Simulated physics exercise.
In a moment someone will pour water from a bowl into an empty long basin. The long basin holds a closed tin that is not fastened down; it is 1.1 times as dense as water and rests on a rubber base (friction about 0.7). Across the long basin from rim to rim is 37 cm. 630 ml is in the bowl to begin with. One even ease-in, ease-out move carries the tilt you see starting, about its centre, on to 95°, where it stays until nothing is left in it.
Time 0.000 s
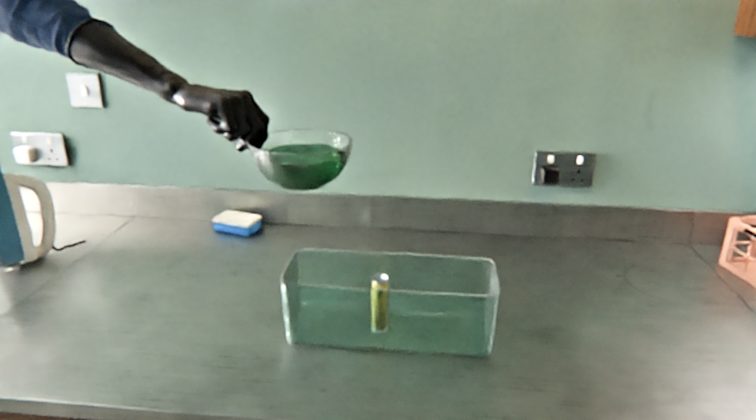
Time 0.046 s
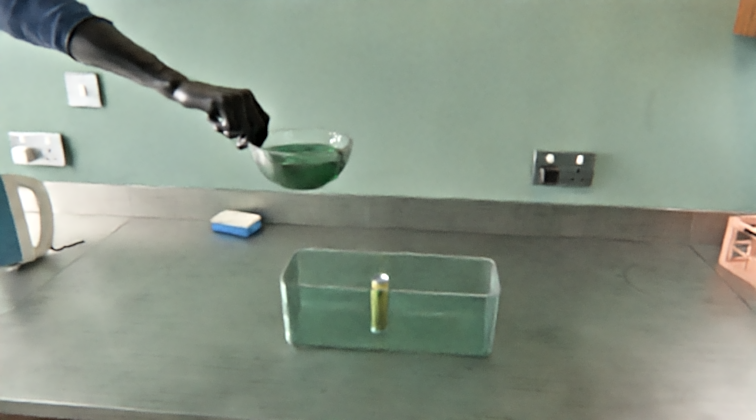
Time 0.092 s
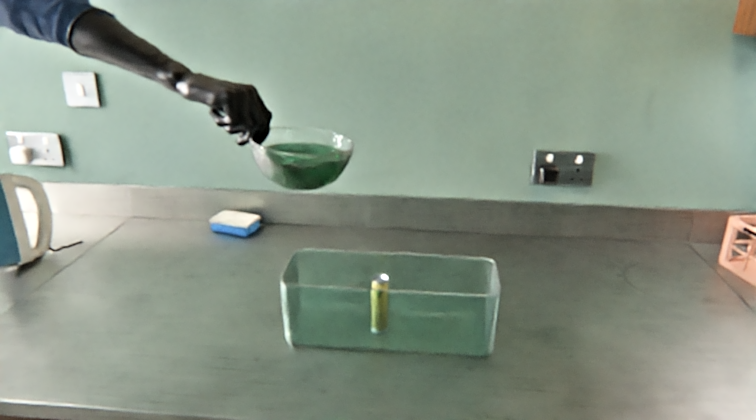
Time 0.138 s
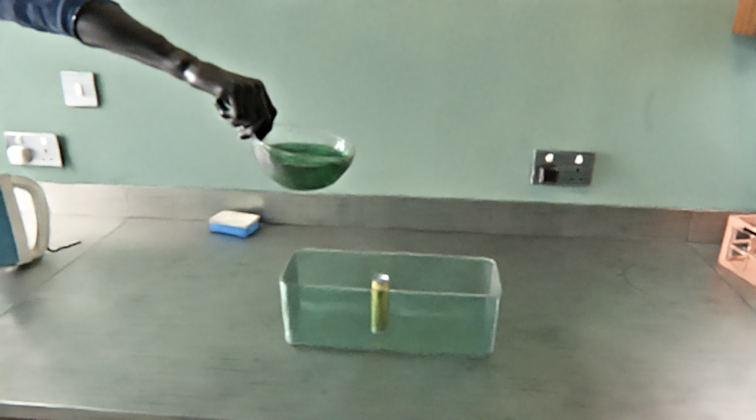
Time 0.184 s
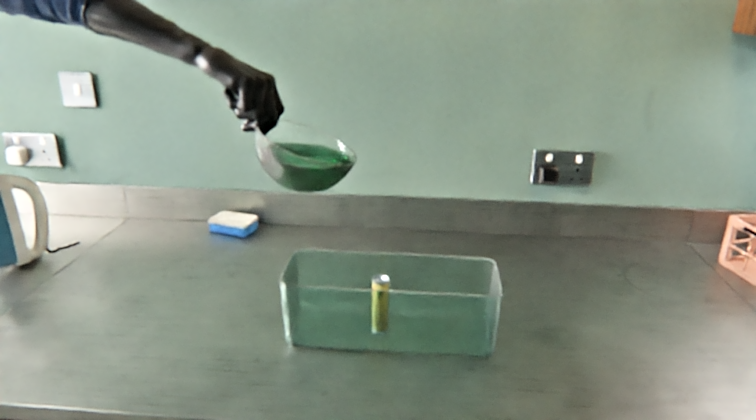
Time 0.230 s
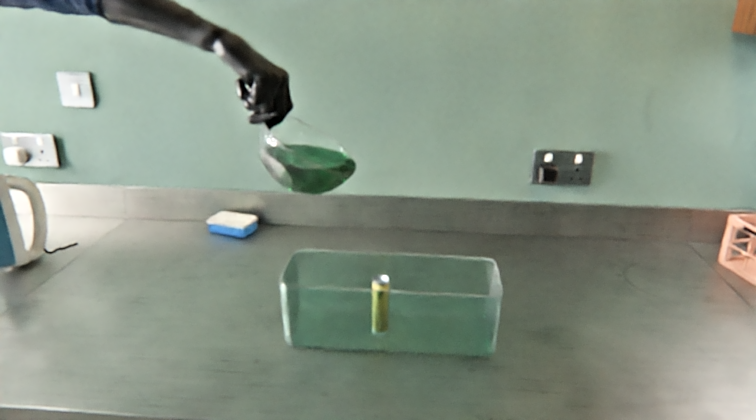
Dark-gloved hand tilting a clear glass bowl of green liquid rightward above a long glass basin with a small upright tin inside.
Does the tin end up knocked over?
It stays on its base.
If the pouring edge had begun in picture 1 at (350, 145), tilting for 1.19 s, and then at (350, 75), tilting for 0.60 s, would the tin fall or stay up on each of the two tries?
In the first try it remains standing; in the second it comes down.
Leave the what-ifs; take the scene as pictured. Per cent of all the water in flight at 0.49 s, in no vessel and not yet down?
About 64 per cent.
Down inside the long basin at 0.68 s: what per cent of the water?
92 %, more or less.
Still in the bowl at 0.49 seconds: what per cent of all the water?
Still held: Roughly 16 % of the total.
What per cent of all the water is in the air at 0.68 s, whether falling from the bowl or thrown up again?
Around 7 percent of the liquid.
By 0.49 s the tilt is 87° and 17 per cent is still to pour; the tin stands where it began.
By 0.68 s the tilt is 95° and 1 per cent is still to pour; the tin stands where it began.
By 0.88 s the tilt is 95° and 0 per cent is still to pour; the tin stands where it began.
By 1.10 s the tilt is 95° and 0 per cent is still to pour; the tin stands 1 cm from where it began.
At rest the tin stands where it began.
